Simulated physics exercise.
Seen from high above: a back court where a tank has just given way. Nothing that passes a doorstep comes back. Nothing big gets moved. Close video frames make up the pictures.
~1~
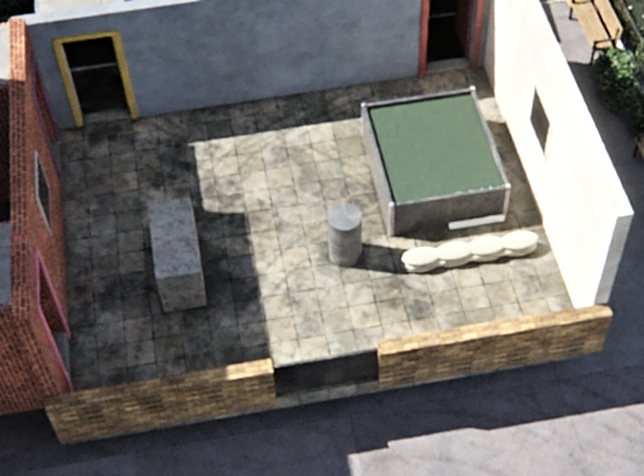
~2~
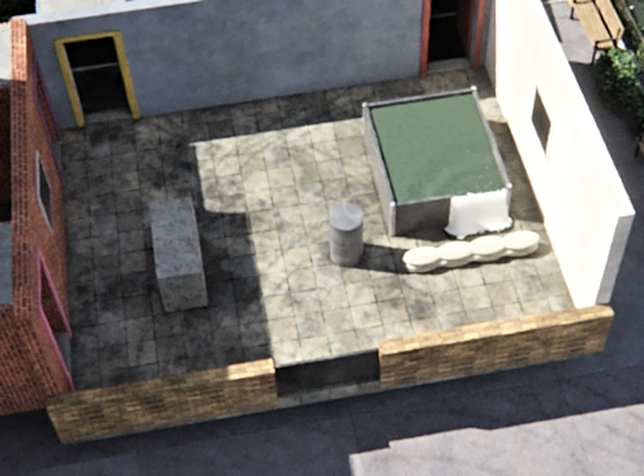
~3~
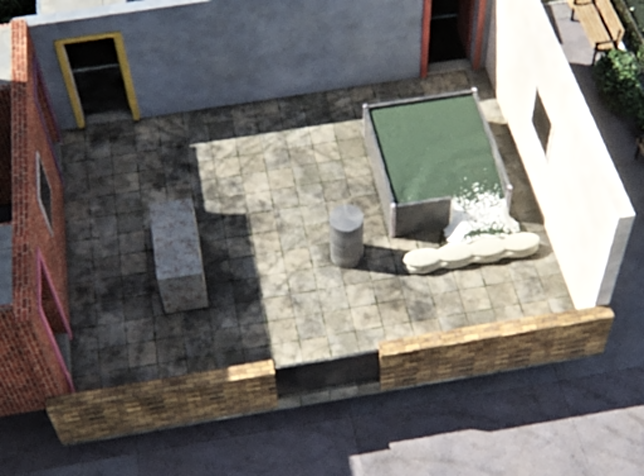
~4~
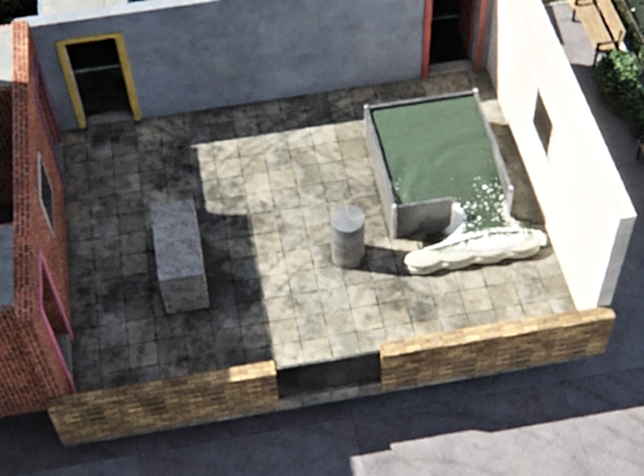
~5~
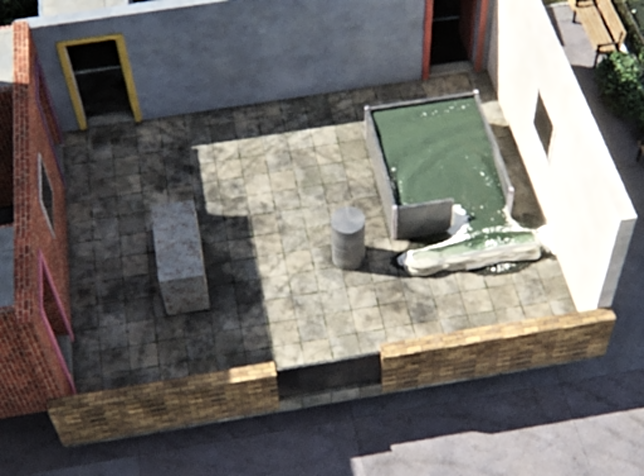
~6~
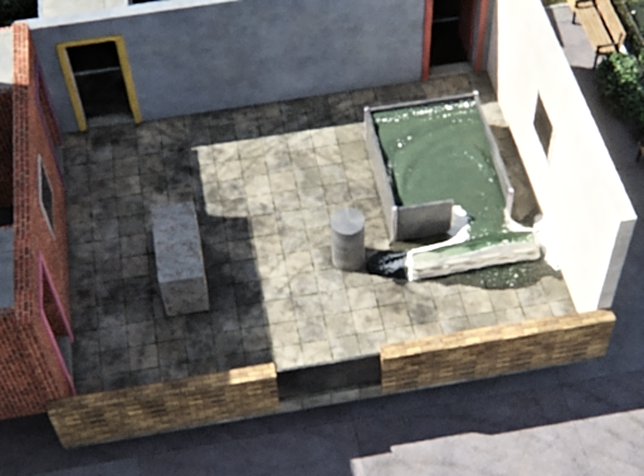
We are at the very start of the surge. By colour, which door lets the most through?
Red is the one.
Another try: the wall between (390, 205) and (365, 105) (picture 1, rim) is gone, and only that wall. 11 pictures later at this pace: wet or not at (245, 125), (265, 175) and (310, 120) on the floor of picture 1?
The first spot is soaked through, the second is soaked through and the third is soaked through.
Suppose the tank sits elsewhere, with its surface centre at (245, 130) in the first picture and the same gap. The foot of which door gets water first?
That would be the one in pink.
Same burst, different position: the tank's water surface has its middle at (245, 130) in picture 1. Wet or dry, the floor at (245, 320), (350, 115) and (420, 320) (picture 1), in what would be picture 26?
Log, spots in order: Taken by the flood / unwetted / taken by the flood.
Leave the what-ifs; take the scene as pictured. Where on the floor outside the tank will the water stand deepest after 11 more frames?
Around (492, 248).
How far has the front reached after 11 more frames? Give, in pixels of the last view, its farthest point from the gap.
Approximate pixel: (293, 356).
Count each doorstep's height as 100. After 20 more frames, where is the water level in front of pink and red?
Readings, in sequence: 0 percent and 230 percent.
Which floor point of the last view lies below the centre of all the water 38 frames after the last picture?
I'd place it roughly at (372, 237).
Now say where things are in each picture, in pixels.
Still water in the open tank at (433, 148), in the first picture.
Water pours out at (477, 209) and has run to (510, 226), in the second picture.
Water pours out at (477, 212) and has run to (522, 240), in the third picture.
The front is at (418, 258), out from the gap at (478, 214), in the fourth picture.
Water pours out at (478, 215) and has run to (398, 265), in the fifth picture.
Water pours out at (478, 216) and has run to (376, 270), in the sixth picture.
A moment on, water covers 20 % of the floor; yellow door not reached, pink door not reached, red door not reached, purple door not reached.
Next, water covers 30 % of the floor; yellow door not reached, pink door not reached, red door not reached, purple door not reached.
Then, water covers 50 % of the floor; yellow door not reached, pink door not reached, red door some in, purple door not reached.
Later, water covers 75 % of the floor; yellow door not reached, pink door wet at the sill, nothing in, red door a lot in, purple door not reached.
In the end, water covers 95 % of the floor; yellow door a trickle in, pink door wet at the sill, nothing in, red door a lot in, purple door wet at the sill, nothing in; the red door has let in the most.
